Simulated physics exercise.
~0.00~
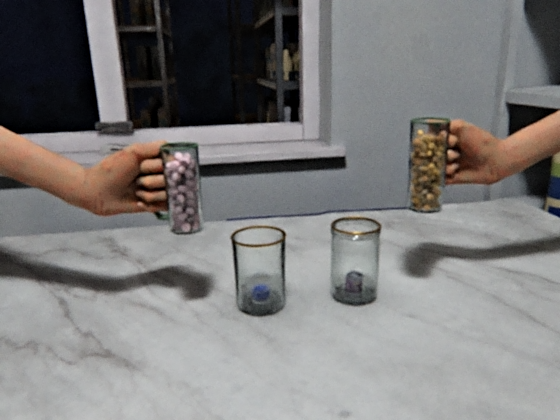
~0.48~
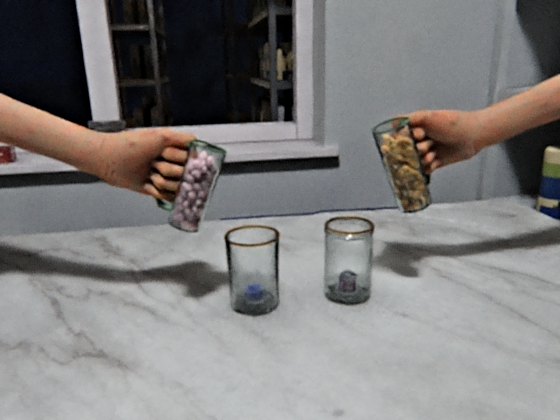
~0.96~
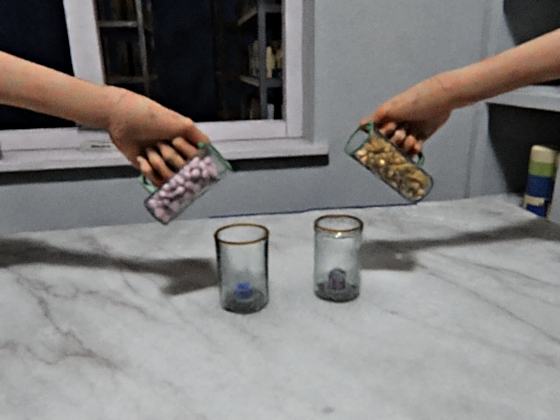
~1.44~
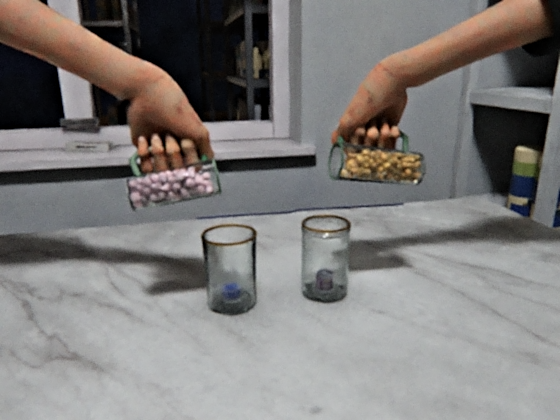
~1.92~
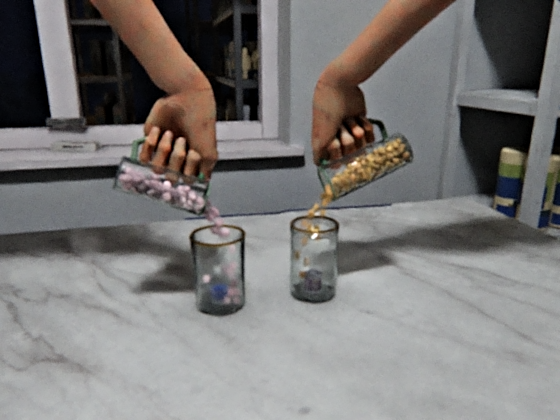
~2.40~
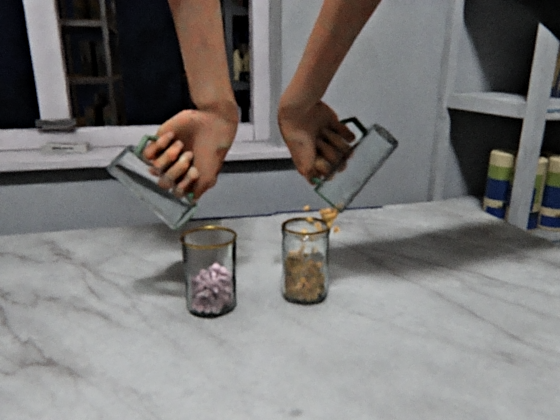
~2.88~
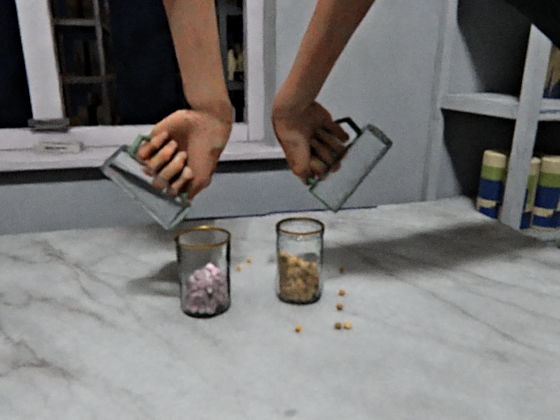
Two hands tipping cups of pink and tan pieces into glasses, covering the small object in each, some tan pieces scattering on marble.
